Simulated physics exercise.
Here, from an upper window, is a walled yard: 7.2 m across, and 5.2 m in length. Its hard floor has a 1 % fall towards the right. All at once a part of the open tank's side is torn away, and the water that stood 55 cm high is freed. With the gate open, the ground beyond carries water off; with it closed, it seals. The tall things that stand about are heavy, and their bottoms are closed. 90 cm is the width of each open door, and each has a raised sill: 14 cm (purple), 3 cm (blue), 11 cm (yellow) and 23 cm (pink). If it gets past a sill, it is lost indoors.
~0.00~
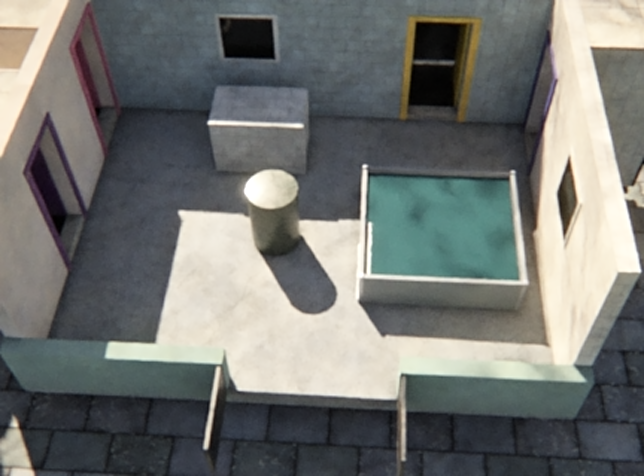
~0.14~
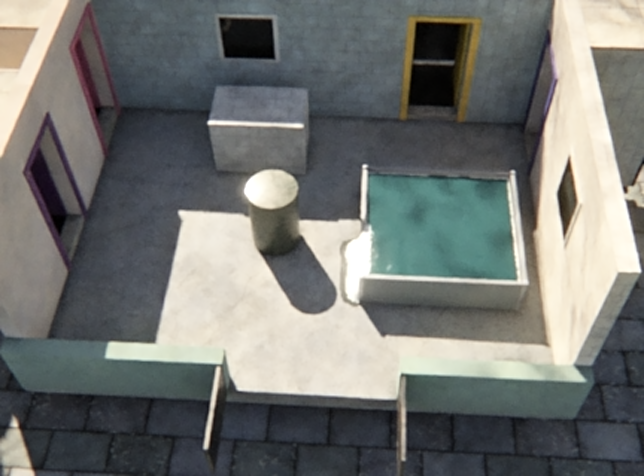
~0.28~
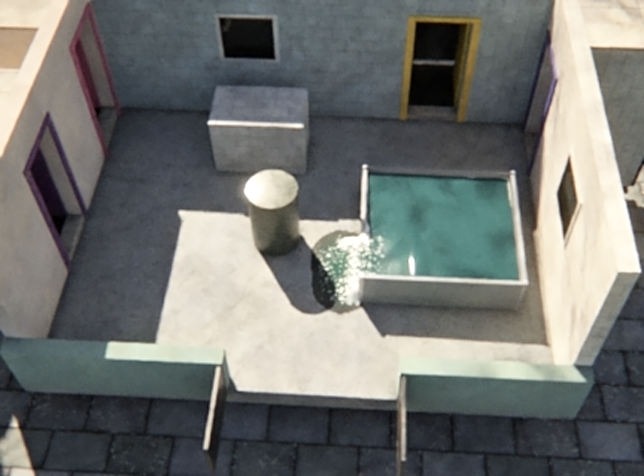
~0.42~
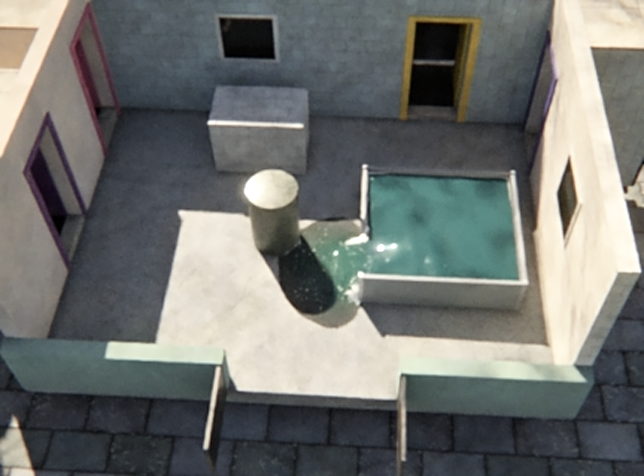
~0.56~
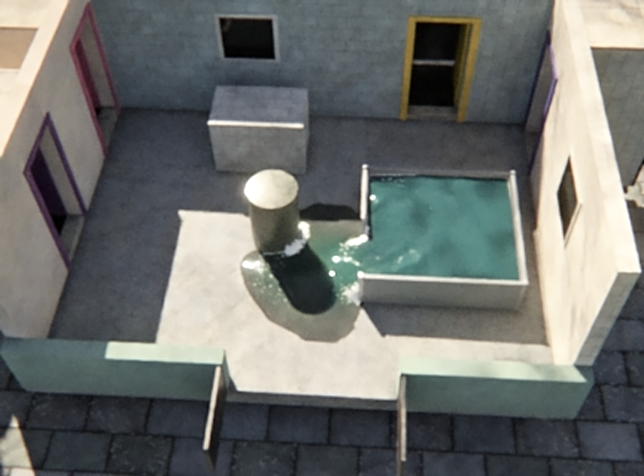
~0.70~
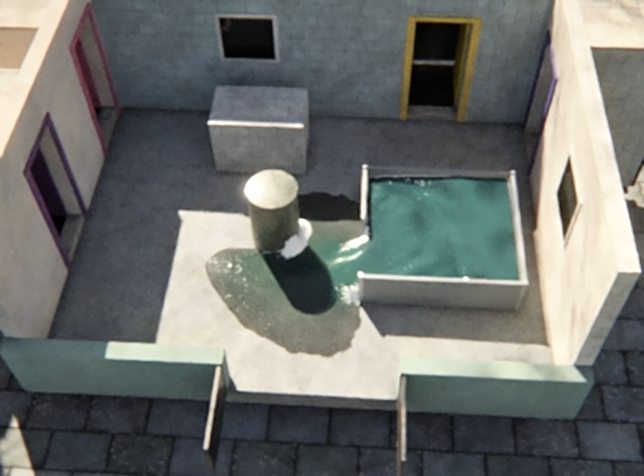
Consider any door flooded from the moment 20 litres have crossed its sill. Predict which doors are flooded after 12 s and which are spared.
One by one: At the purple door the limit will hold; at the blue door the limit will be broken; at the yellow door the limit will hold; at the pink door the limit will hold.
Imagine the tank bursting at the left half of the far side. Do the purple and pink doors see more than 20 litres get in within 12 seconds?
Then: Purple below, pink not over.
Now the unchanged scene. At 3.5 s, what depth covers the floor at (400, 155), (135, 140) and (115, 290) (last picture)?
Taking the spots in order: 1 cm, 0 cm, 14 cm.
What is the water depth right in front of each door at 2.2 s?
In centimetres, the purple door has 8, the blue door 0, the yellow door 0 and the pink door 0.
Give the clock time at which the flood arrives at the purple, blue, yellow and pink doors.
Purple: 1.6 s; blue: 5.0 s; yellow: 3.4 s; pink: 3.6 s.
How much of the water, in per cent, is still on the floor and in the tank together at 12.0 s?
It comes to near 84 per cent.
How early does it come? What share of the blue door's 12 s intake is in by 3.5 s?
0 percent or so by then.
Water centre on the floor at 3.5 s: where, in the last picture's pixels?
Around (318, 261) in the last picture.
After 1.4 s water covers 25 % of the floor and is deepest (32 cm) near (354, 274); purple door not reached, blue door not reached, yellow door not reached, pink door not reached.
After 2.2 s water covers 45 % of the floor and is deepest (36 cm) near (40, 363); purple door 8 cm at the sill, 0 L in, blue door not reached, yellow door not reached, pink door not reached.
After 3.5 s water covers 55 % of the floor and is deepest (26 cm) near (94, 355); purple door 14 cm at the sill, 0 L in, blue door not reached, yellow door 3 cm at the sill, 0 L in, pink door not reached.
After 7.0 s water covers 75 % of the floor and is deepest (16 cm) near (161, 109); purple door 9 cm at the sill, 1 L in, blue door 5 cm at the sill, 4 L in, yellow door 3 cm at the sill, 0 L in, pink door 9 cm at the sill, 0 L in.
After 12.0 s water covers 90 % of the floor and is deepest (12 cm) near (503, 123); purple door 7 cm at the sill, 1 L in, blue door 10 cm at the sill, 87 L in, yellow door 5 cm at the sill, 0 L in, pink door 8 cm at the sill, 0 L in.
